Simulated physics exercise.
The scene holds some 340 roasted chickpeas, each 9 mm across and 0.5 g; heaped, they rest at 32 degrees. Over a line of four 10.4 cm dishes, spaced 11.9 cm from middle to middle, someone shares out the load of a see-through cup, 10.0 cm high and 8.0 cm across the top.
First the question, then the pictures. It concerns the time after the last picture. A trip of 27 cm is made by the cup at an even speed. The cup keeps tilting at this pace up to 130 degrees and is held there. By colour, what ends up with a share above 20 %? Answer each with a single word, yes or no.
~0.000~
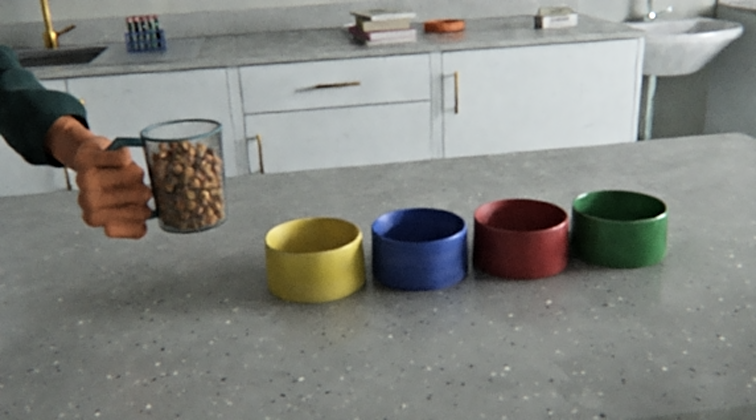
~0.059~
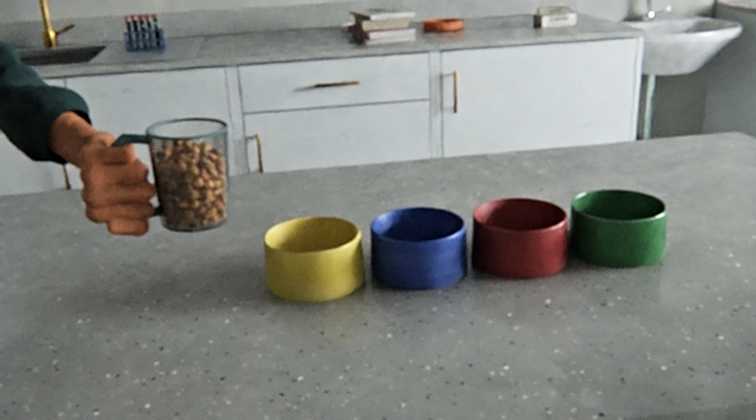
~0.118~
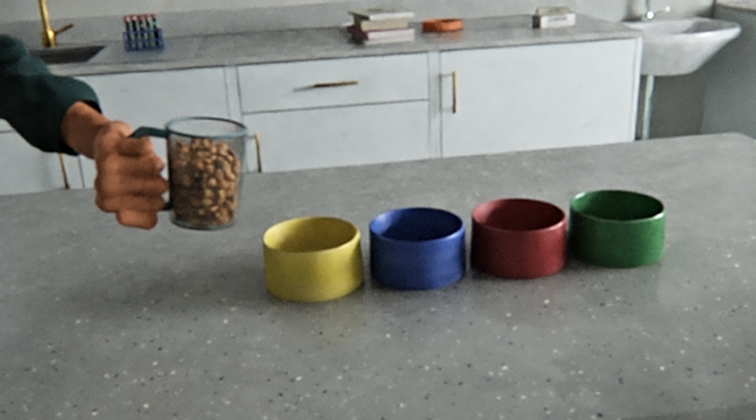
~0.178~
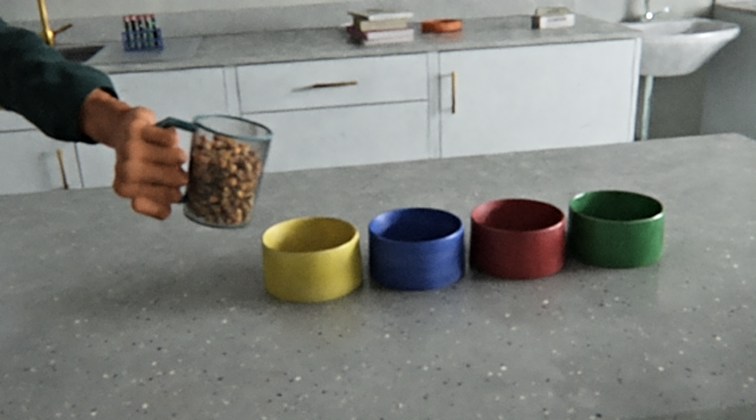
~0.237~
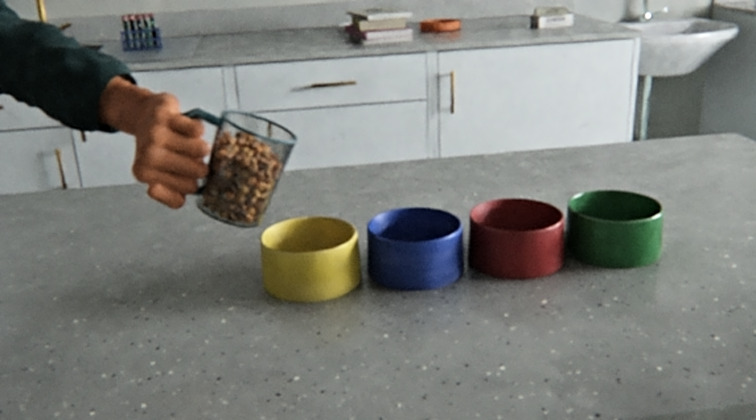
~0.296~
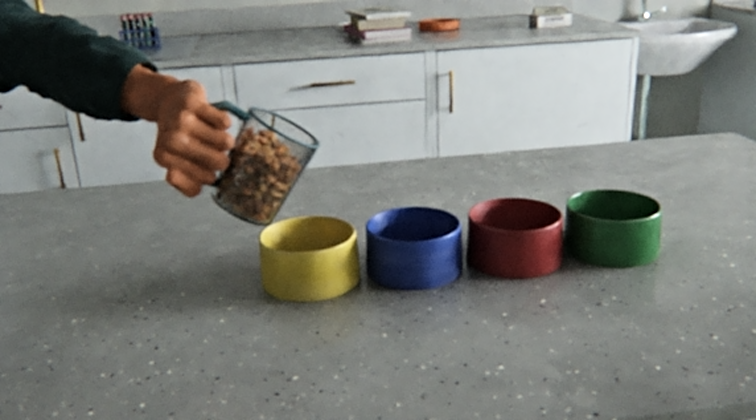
Red yes, blue no, green no, yellow no, counter yes.
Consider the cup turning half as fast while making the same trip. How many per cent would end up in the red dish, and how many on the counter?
Red 70; counter 30.
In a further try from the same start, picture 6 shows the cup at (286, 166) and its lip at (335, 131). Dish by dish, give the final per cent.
In the end red holds 60, blue holds 0, green holds 0, yellow holds 0.
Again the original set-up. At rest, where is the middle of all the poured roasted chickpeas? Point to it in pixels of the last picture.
About (503, 247).
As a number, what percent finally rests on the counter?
Close to 30 %, more or less.
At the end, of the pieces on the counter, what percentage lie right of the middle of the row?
It's close to 60 in a hundred.
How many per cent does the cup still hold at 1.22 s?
0 per cent.
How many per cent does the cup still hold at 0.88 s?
Close to 80 % of the load.
After 0.65 s, tilt 80 degrees; cup holds 100 %.
After 0.88 s, tilt 112 degrees; cup holds 80 %, red 15 %.
Then, at 1.22 s, tilt 130 degrees; cup holds 0 %, red 70 %, blue 5 %.
At rest (1.8 s), red 70 %, blue 5 %, green 0 %, yellow 0 %, counter 30 %.
